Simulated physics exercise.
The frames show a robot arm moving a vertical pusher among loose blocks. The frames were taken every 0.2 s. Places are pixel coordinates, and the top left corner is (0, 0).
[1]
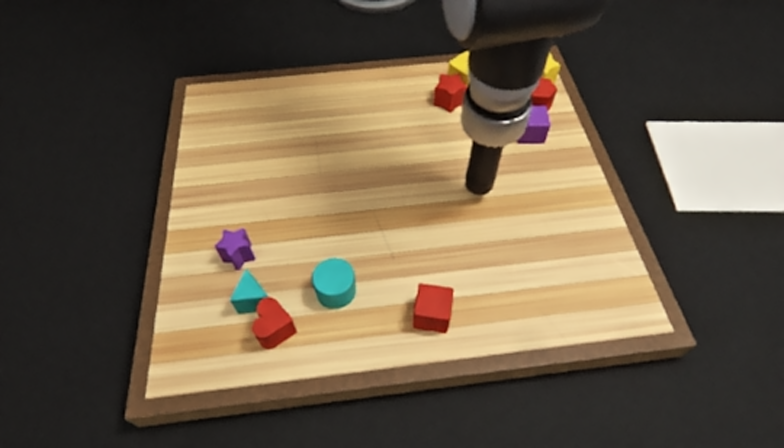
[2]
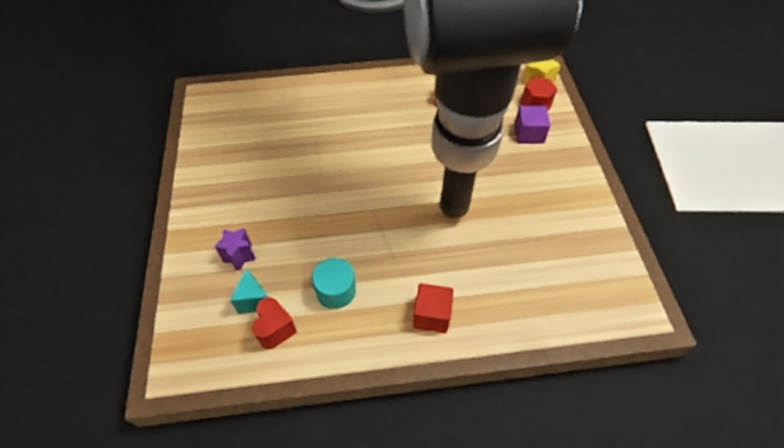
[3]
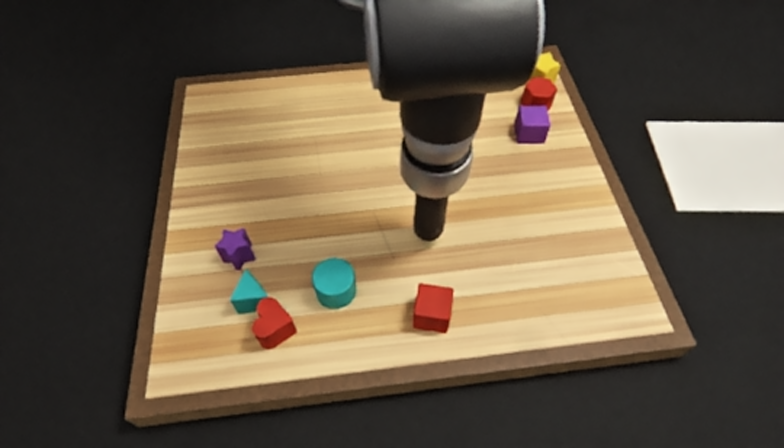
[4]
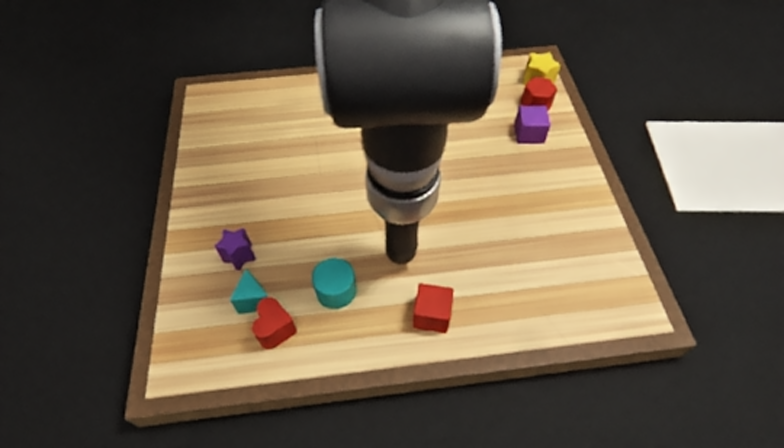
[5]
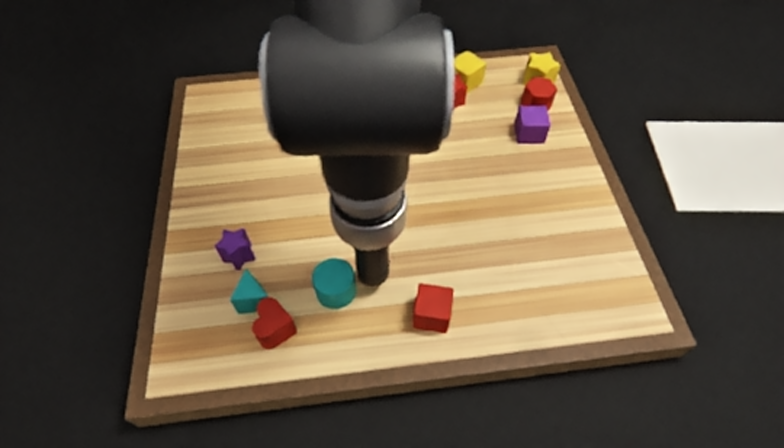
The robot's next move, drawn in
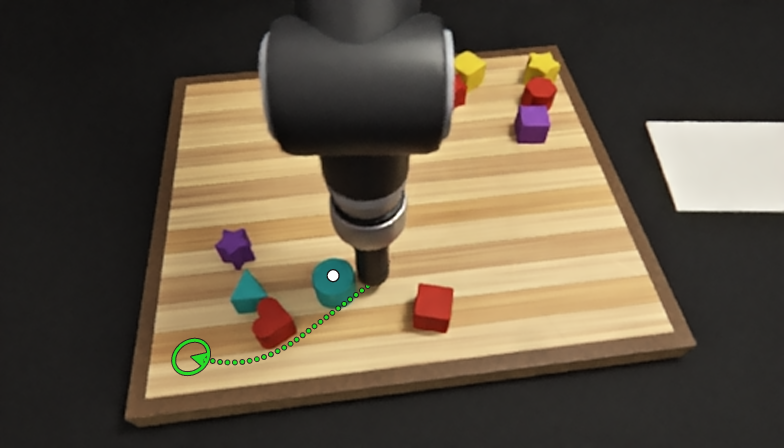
On a striped wooden board scattered with small colored blocks, a robot arm moved its black-tipped pusher down and to the left until it was right beside the turquoise disc, while the blocks stayed put.
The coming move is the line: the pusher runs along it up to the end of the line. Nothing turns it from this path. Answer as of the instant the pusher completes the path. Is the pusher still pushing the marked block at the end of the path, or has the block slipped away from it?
Slipped clear.
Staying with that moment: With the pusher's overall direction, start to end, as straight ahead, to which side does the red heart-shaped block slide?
It's set to shift right.
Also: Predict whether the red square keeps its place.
It ends up on the same spot.
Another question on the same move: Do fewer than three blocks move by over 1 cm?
Yes, I think so.
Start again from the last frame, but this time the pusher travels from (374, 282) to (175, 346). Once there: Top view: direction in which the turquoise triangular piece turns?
From above, the turn goes clockwise.
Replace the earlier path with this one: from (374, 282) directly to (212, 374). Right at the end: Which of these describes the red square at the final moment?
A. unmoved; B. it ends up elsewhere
The one that fits is A, unmoved.
The line goes from (374, 282) by way of (321, 321) and (260, 358) to (191, 357); the dot is on the turquoise disc.
What follows on the original path. One third of the way, pusher at (319, 314); red heart-shaped block at (263, 319), turned 20° anticlockwise; turquoise disc at (286, 289).
Two thirds of the way, pusher at (256, 352); red heart-shaped block at (233, 321); turquoise disc at (283, 289).
At the end, pusher at (185, 350); turquoise triangular piece unmoved; red heart-shaped block at (222, 318), turned 40° clockwise; turquoise disc at (283, 289); red square unmoved.
